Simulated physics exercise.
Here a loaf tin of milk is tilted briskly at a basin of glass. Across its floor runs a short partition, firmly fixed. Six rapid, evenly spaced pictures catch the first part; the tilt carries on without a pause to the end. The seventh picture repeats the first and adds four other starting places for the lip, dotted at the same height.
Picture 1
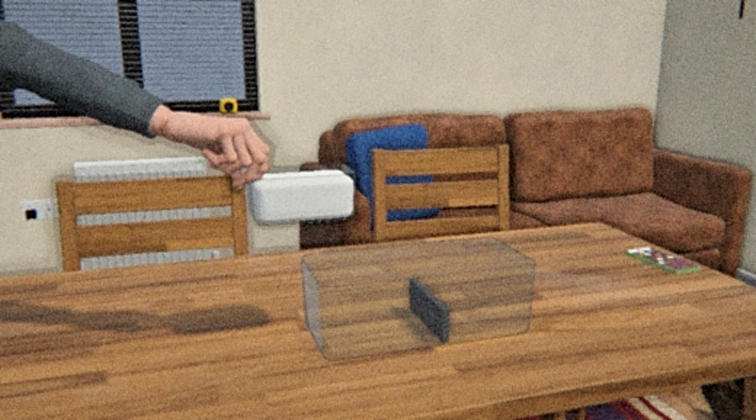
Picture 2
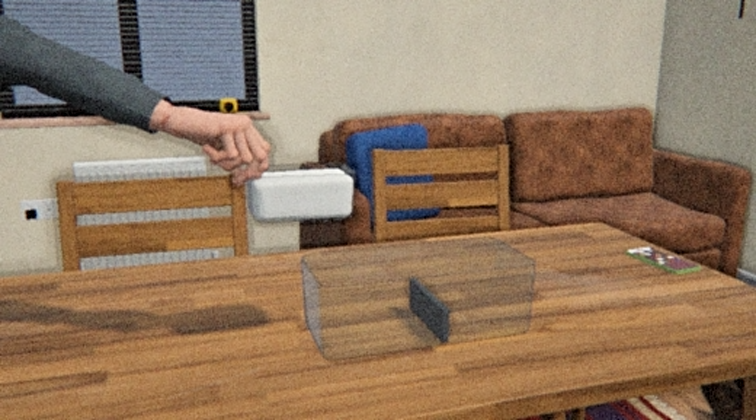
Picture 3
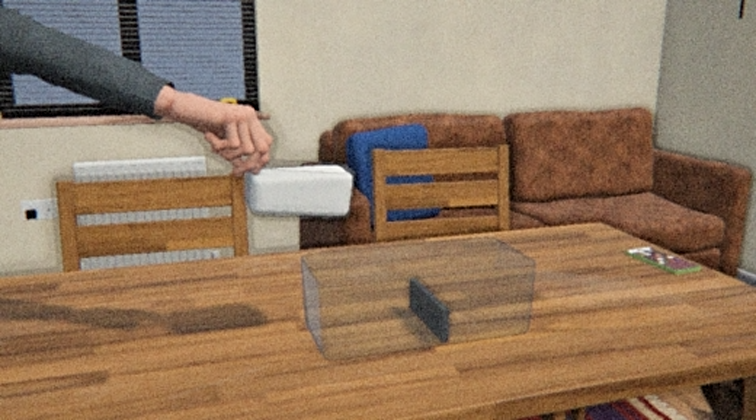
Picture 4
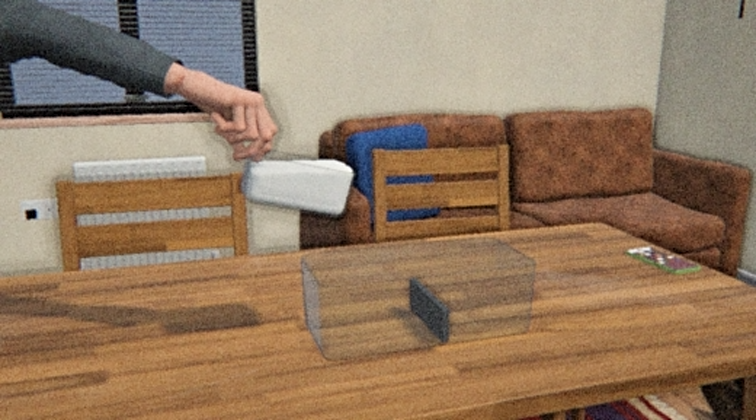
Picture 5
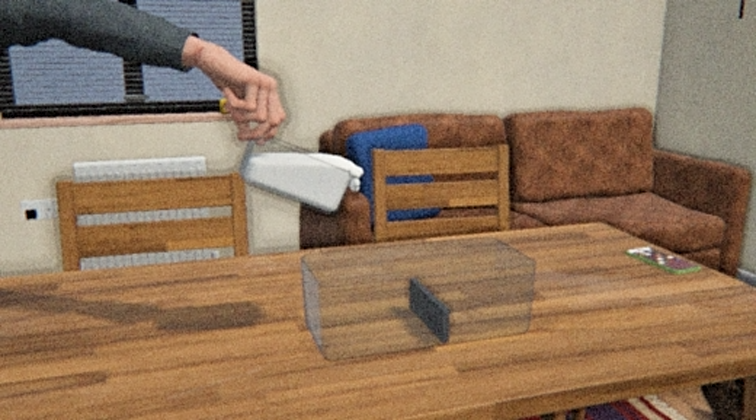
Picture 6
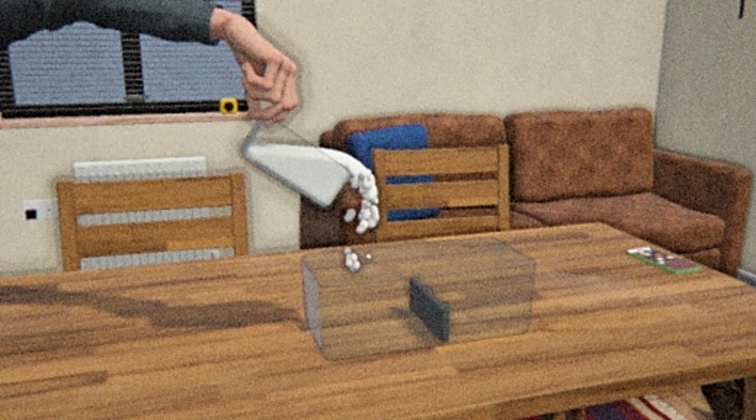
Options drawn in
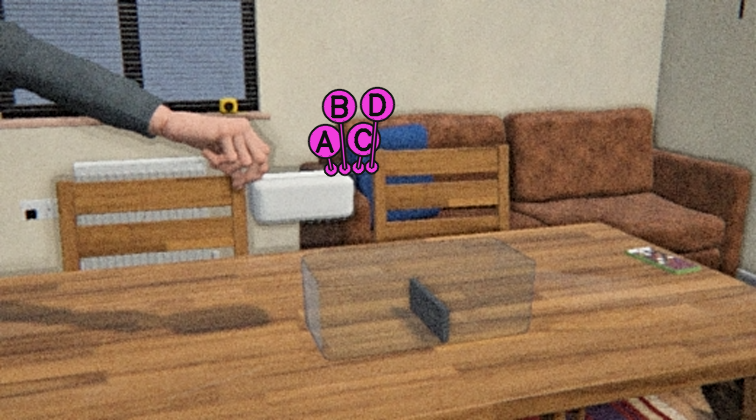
In a living room, a hand tilts a loaf tin, pouring white milk above a clear basin with a dark partition.
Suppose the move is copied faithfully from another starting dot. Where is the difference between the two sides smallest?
Use spot C.
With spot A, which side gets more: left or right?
More ends on the left.
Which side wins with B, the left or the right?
The left side.
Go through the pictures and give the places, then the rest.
Upright, lip at (348, 168); basin from (321, 360) to (528, 331); top of the wall at (429, 293); nothing has left yet.
Upright, lip at (348, 168); nothing has left yet.
Tipped about 6°, lip at (348, 168); nothing has left yet.
Tipped about 14°, lip at (348, 168); milk is over the lip, down to (348, 168).
Tipped about 24°, lip at (348, 168); milk is over the lip, down to (352, 186).
Tipped about 36°, lip at (348, 168); milk is over the lip, down to (352, 266).
On the marked copy, A at (331, 169); B at (344, 168); C at (358, 167); D at (371, 166).
Choosing A, about 95 % ends left of the wall and 3 % right of it.
Choosing B, about 76 % ends left of the wall and 22 % right of it.
Choosing C, about 46 % ends left of the wall and 51 % right of it.
Choosing D, about 30 % ends left of the wall and 68 % right of it.
